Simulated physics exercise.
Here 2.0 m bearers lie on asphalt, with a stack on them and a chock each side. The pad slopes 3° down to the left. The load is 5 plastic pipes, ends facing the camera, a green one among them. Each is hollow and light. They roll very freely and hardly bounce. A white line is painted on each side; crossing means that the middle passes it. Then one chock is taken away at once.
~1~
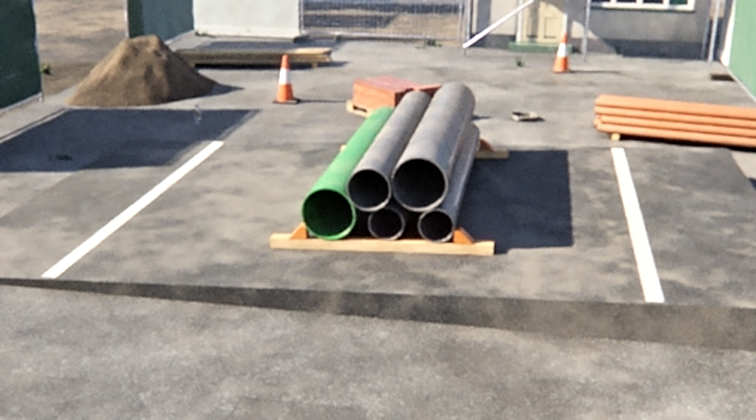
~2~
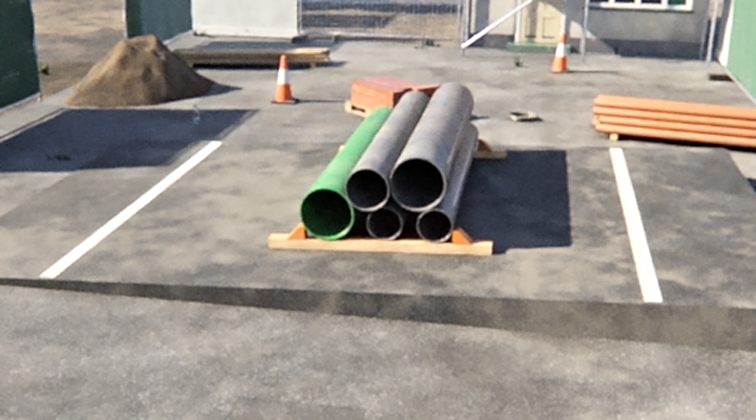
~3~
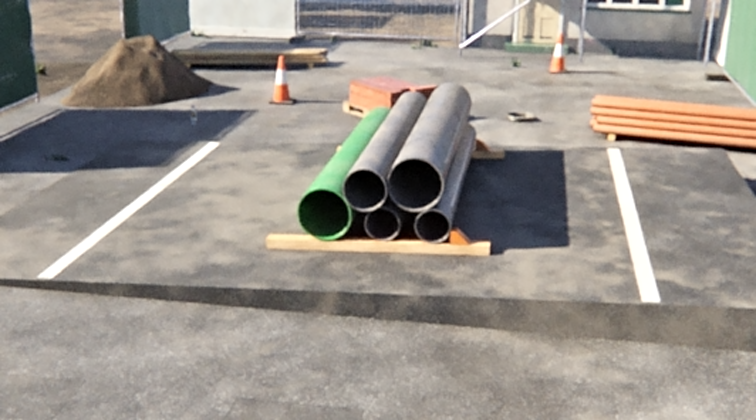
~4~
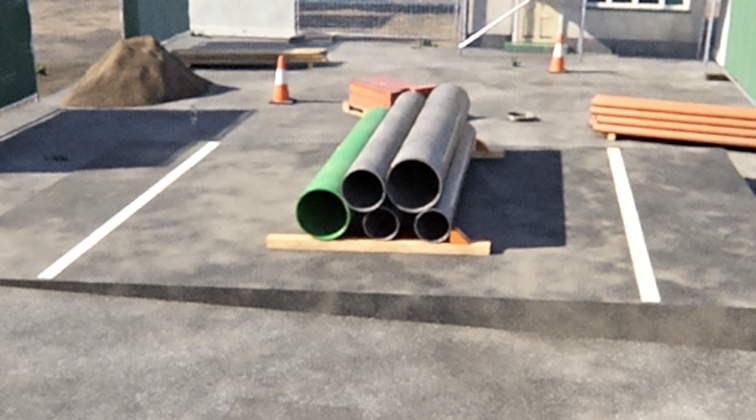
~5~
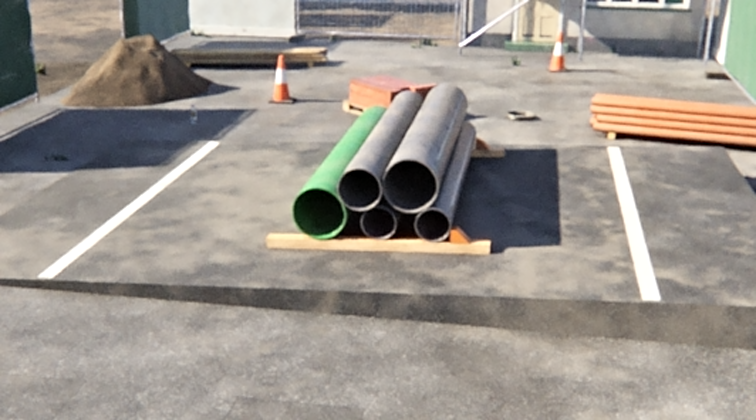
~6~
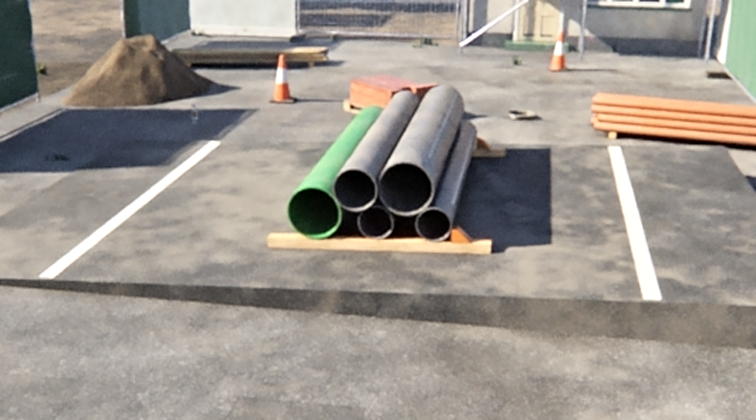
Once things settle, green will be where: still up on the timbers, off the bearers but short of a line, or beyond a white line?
The green pipe finishes beyond a white line.
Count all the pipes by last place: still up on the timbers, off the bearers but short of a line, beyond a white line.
In that order: 0, 0, 5.
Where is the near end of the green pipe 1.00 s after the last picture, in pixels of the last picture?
Around (224, 221).
Then, 1.0 s after the last picture, green is off the bearers, 135 cm short of the left line, rolling left; 0 over a line so far.
Then, 2.2 s after the last picture, green is past the left line; 1 over a line so far.
At rest (8.0 s after the last picture), green is past the left line; 5 over a line so far.
